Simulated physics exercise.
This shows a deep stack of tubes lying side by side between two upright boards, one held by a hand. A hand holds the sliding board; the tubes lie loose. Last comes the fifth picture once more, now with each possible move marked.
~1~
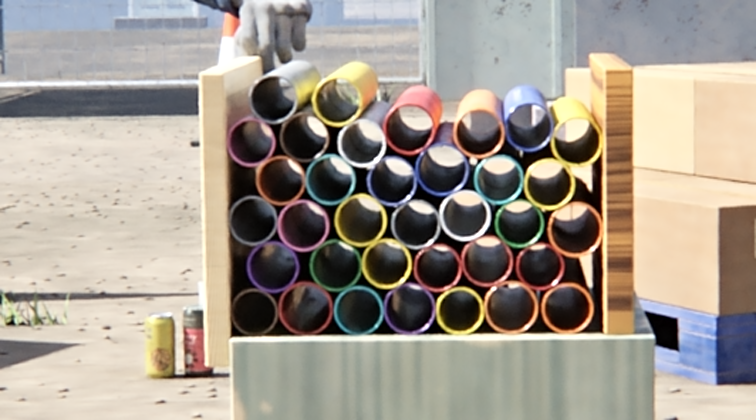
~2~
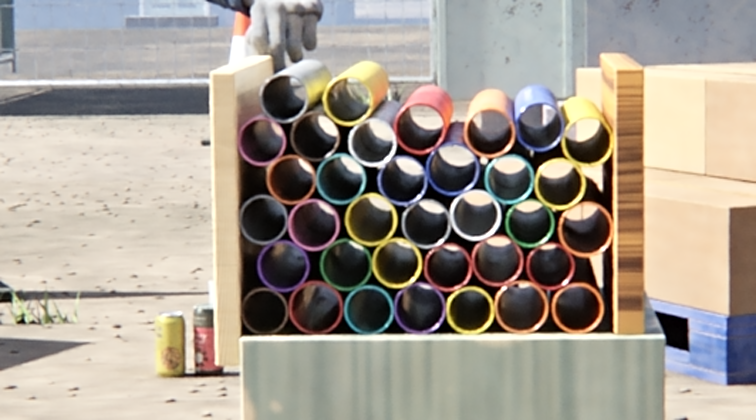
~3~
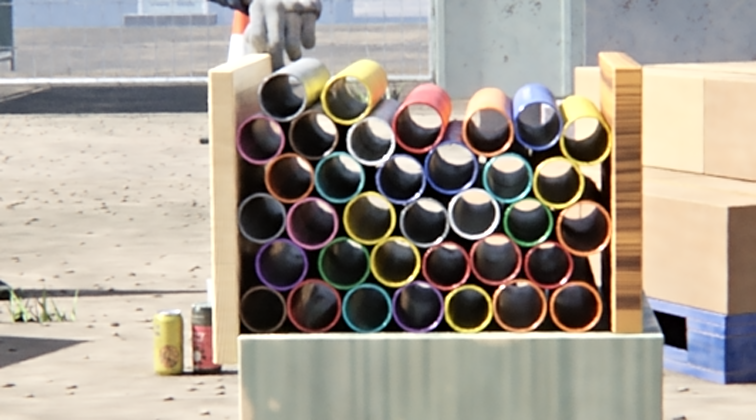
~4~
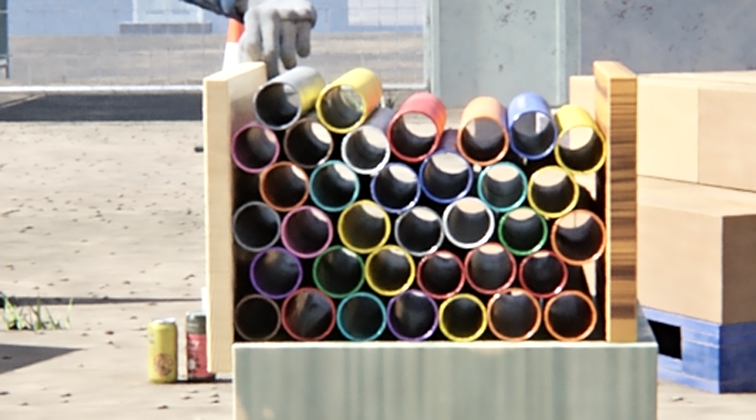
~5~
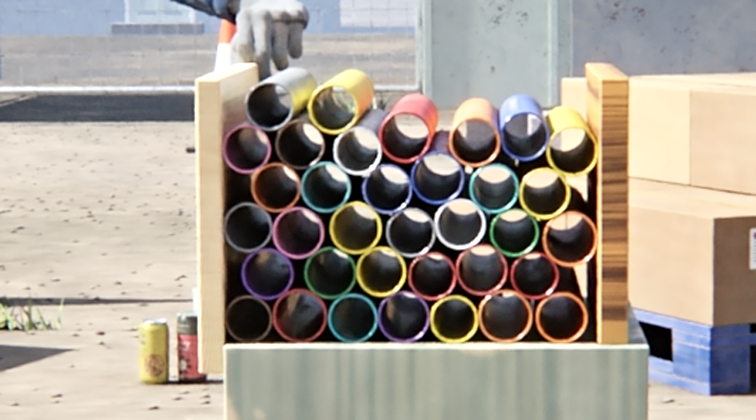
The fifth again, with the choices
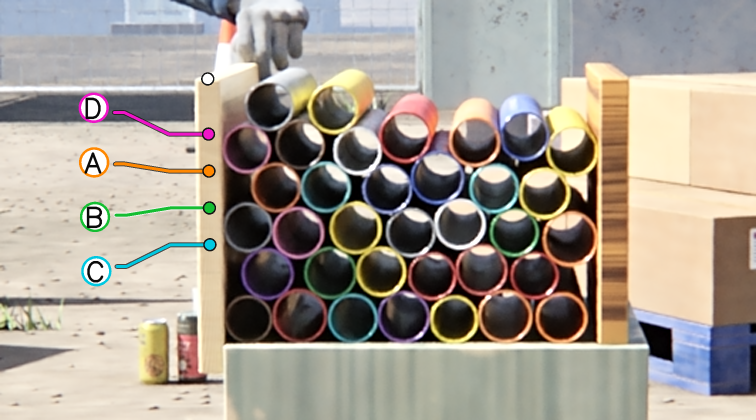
A gloved hand rested at the top of a wooden board beside a stack of colorful open tubes, and the whole view shifted slightly right, then back left, while the tubes stayed in place.
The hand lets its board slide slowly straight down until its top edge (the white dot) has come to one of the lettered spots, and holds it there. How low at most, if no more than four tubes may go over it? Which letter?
Mark C is as low as it can go.
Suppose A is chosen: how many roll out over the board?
With A, none.
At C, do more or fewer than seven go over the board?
It loses fewer than seven.
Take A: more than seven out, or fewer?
At A, fewer than seven.
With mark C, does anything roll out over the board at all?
At C: Yes.
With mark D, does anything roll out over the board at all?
No, at D.
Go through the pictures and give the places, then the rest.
A turquoise tube (499, 180); a grey tube (274, 99); side board (240, 198), in the first frame.
Side board (250, 197); a brown tube (265, 311), in the second frame.
An orange tube (520, 306); a yellow tube (396, 262), in the third frame.
A yellow tube (364, 227); a green tube (523, 230), in the fourth frame.
A turquoise tube (494, 189); a grey tube (270, 106); side board (235, 204), in the fifth frame.
On the marked copy, A at (209, 172); B at (209, 208); C at (210, 245); D at (208, 134); the white dot at (208, 79).
Following C. Soon after the start, top of the board (222, 156).
Later, top of the board (223, 242).
In the end, top of the board (223, 244), two out over the board.
As for the rest, A none out over the board; B two out over the board; D none out over the board.
